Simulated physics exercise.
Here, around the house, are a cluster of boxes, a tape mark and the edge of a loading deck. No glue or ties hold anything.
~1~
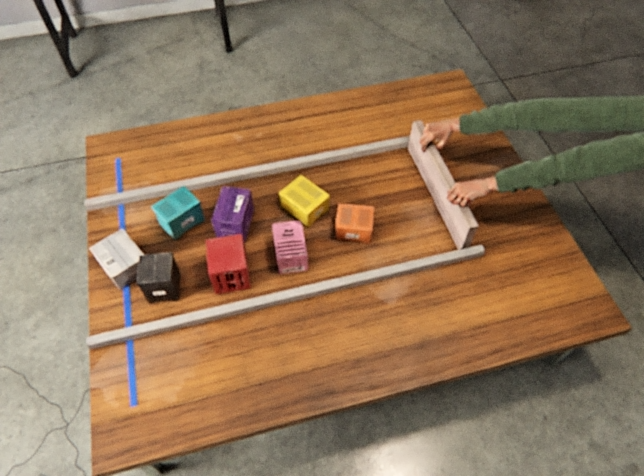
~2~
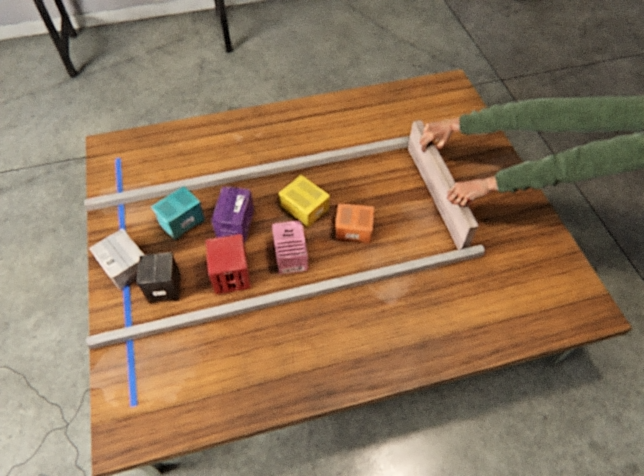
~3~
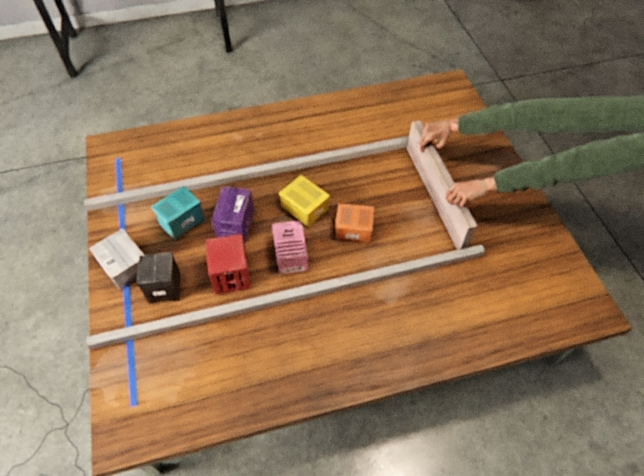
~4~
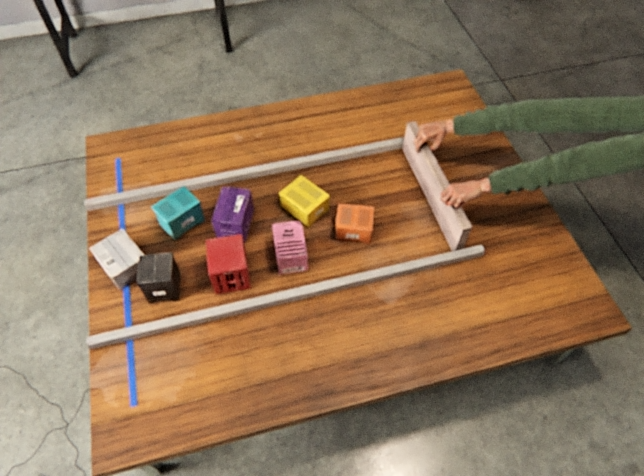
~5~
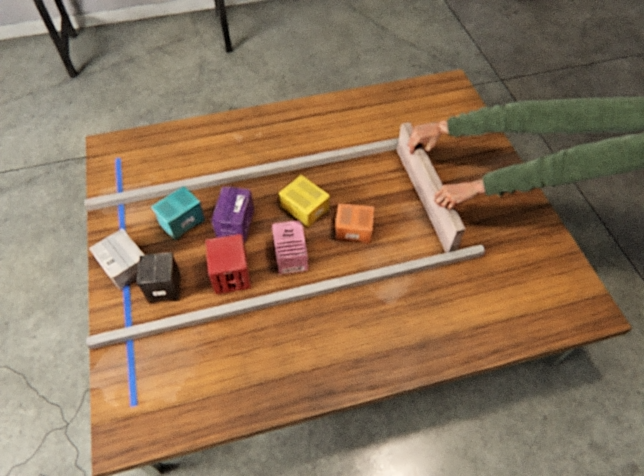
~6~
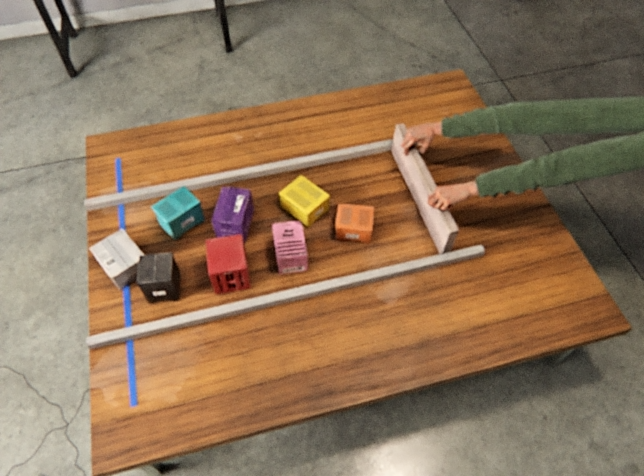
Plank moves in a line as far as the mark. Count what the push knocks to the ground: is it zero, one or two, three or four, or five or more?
Five or more.
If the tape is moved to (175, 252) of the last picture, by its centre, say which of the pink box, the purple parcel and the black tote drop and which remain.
Looking at each: The pink box remains on top, the purple parcel remains on top, the black tote goes off.
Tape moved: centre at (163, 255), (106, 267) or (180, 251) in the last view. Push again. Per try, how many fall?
So, reaching the ground: 4, then 6, then 1.
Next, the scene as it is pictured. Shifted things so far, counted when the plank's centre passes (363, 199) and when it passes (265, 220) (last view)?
First position 1; second position 7.
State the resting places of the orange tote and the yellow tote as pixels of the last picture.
One is at about (104, 284), the other at about (103, 236).
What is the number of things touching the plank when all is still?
Number in contact with it: 2.
Soon after, none off yet; white parcel at rest near (121, 259); black tote at rest near (160, 279); turquoise tote at rest near (179, 214).
At rest, the number that fall off is five or more; fallen, pink box, purple parcel, red crate, turquoise tote, black tote and white parcel.
